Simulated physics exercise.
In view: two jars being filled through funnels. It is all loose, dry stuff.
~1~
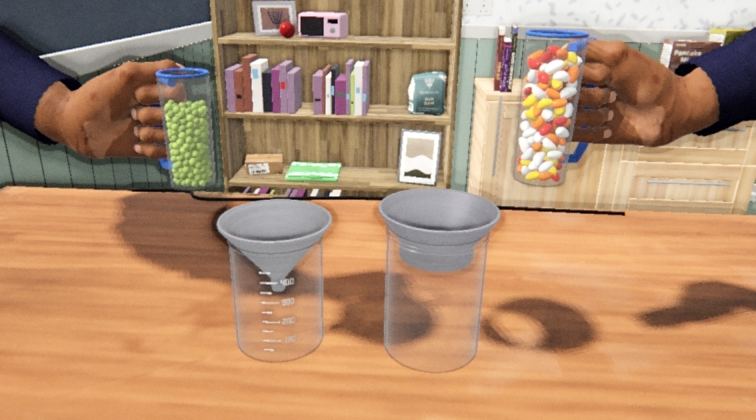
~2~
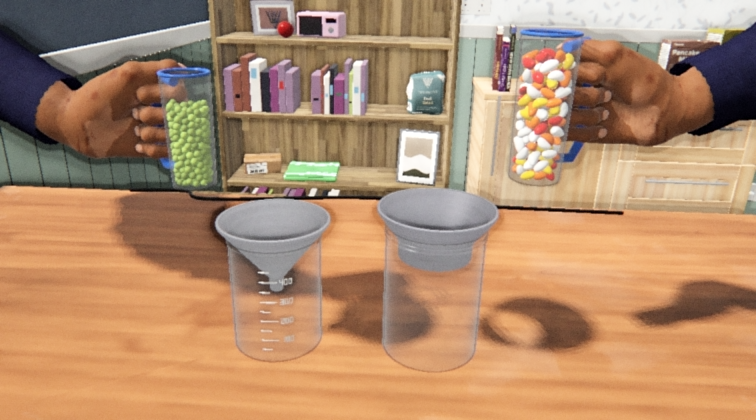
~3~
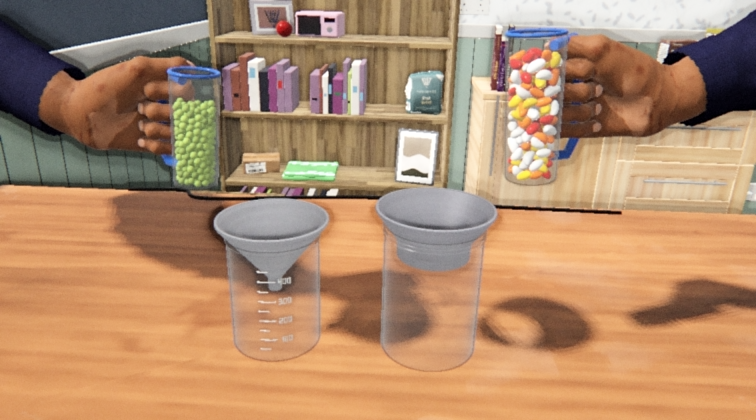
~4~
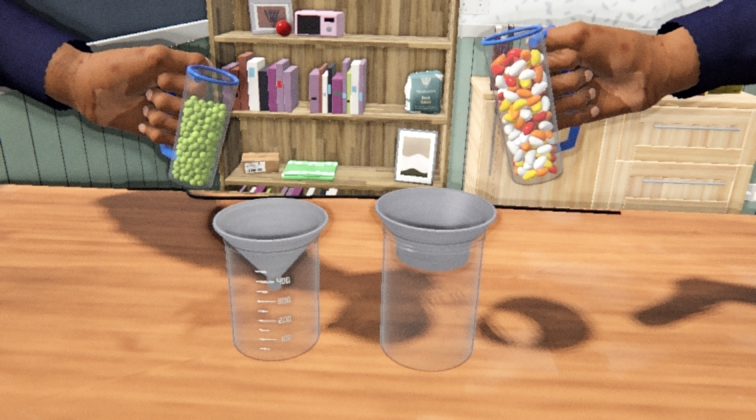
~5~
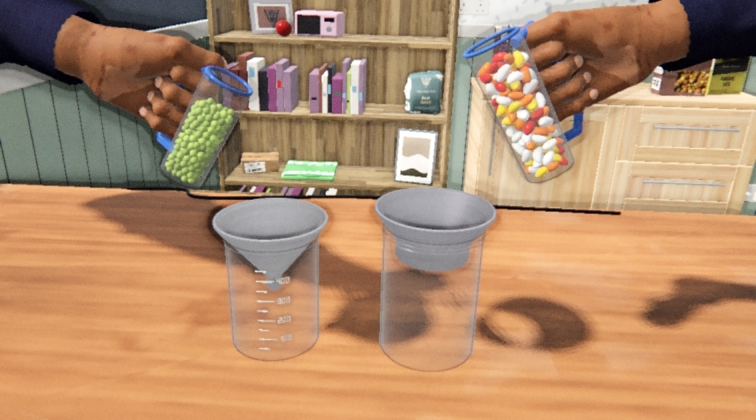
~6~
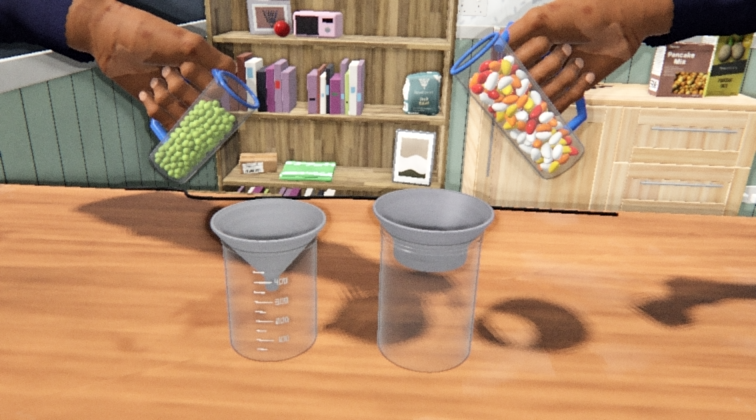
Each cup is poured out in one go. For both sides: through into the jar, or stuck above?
The left funnel jams and the right funnel lets everything through.
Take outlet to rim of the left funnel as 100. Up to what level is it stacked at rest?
Some 85 per cent.
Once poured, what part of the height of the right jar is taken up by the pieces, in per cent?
Some 20 per cent.
Then, 0.21 s on from there, left, the whole lot still in the cup; right, the whole lot still in the cup.
Then, 0.48 s on from there, left, the whole lot still in the cup; right, the whole lot still in the cup.
Then, 0.76 s on from there, left, the bulk still in the cup, a little in or over the funnel; right, all but a few still in the cup, only a few in or over the funnel, only a few down in the jar.
In the end, left, the whole lot stuck in the funnel, none at all down in the jar; right, the whole lot down in the jar.
